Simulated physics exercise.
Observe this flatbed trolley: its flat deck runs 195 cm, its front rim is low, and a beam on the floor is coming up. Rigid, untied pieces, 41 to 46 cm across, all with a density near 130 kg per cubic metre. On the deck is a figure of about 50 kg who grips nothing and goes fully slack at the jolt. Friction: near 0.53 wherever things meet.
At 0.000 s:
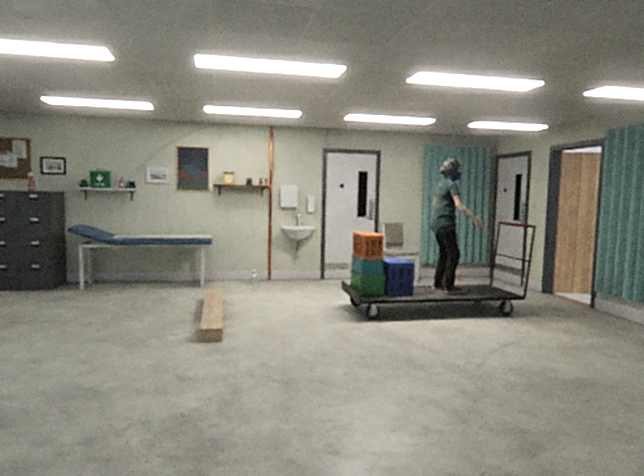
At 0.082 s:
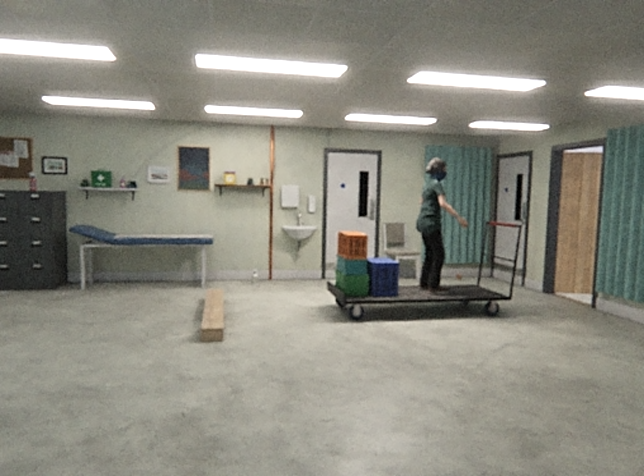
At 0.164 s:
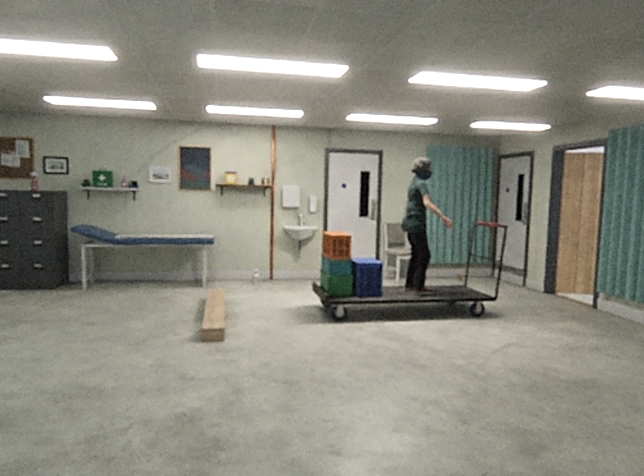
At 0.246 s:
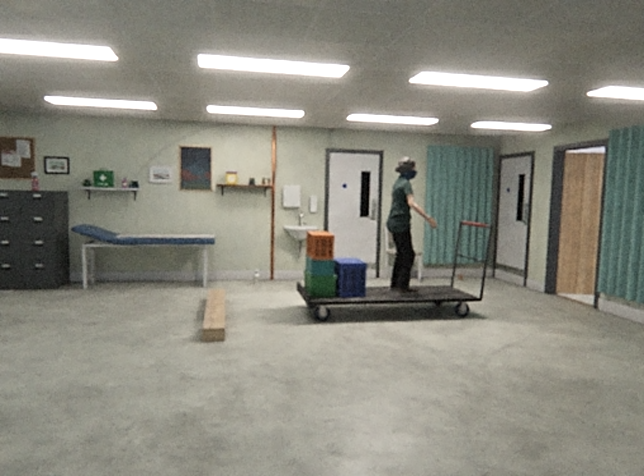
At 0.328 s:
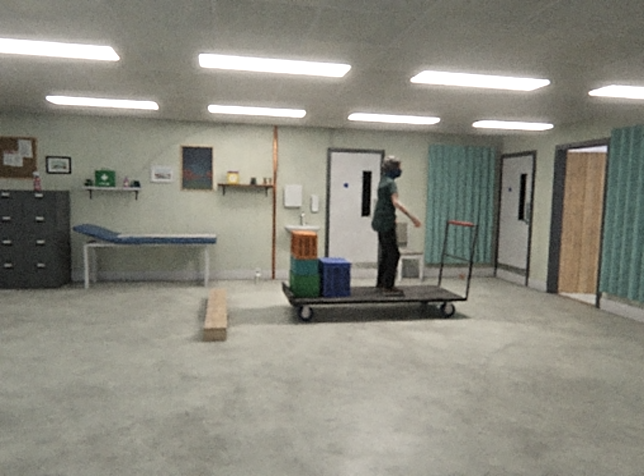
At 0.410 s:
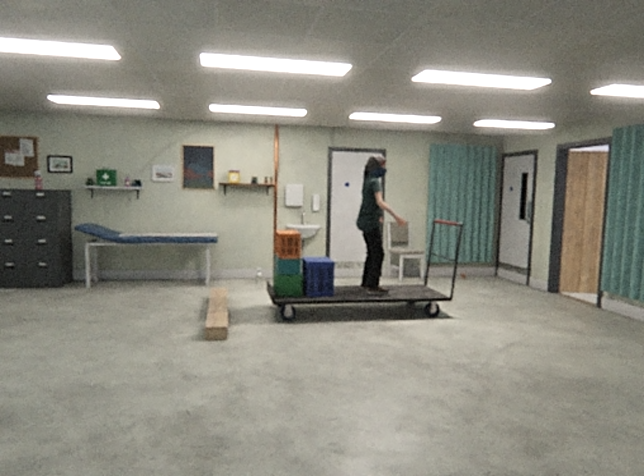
The clip opens on a person in a dark green top standing on a flatbed trolley, arm held out toward its handle, behind stacked orange and green crates and a blue one. The trolley rolls steadily left across the grey floor, past the doorway and chair, drawing closer to a wooden beam.
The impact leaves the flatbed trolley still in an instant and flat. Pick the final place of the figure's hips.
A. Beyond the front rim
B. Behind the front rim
(A) Beyond the front rim.
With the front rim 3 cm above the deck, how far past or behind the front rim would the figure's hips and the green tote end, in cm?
Both stay back - hips 20 cm behind, green 20 cm behind.
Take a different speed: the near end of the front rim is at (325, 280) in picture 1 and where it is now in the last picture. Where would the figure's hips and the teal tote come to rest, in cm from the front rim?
So the hips come to rest 0 cm beyond the front rim, while the teal item lands 50 cm beyond it.
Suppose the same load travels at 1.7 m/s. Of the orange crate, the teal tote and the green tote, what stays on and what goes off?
In that case orange leaves, teal leaves and green remains.
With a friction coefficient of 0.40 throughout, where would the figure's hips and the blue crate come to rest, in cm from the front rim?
Result: Hips 20 beyond the rim; blue item 60 short of it.
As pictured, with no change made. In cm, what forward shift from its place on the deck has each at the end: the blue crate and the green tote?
I'd put the blue one at around 0 cm and the green one at around 0 cm.
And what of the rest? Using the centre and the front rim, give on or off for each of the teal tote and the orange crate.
Result - teal: Goes over; orange: Goes over.
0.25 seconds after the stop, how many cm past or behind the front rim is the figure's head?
Roughly 60 cm behind the front rim.
The wheels strike at 0.64 s.
After 0.89 s the figure's hips are 49 cm behind the rim, near (265, 242) in the last picture's view.
After 1.19 s the figure's hips are 22 cm behind the rim, near (240, 260) in the last picture's view.
After 1.64 s the figure's hips are 15 cm past the rim, near (205, 272) in the last picture's view.
When all is still (4.6 s), past the rim, orange crate, teal tote and the figure's hips; behind it, blue crate and green tote.
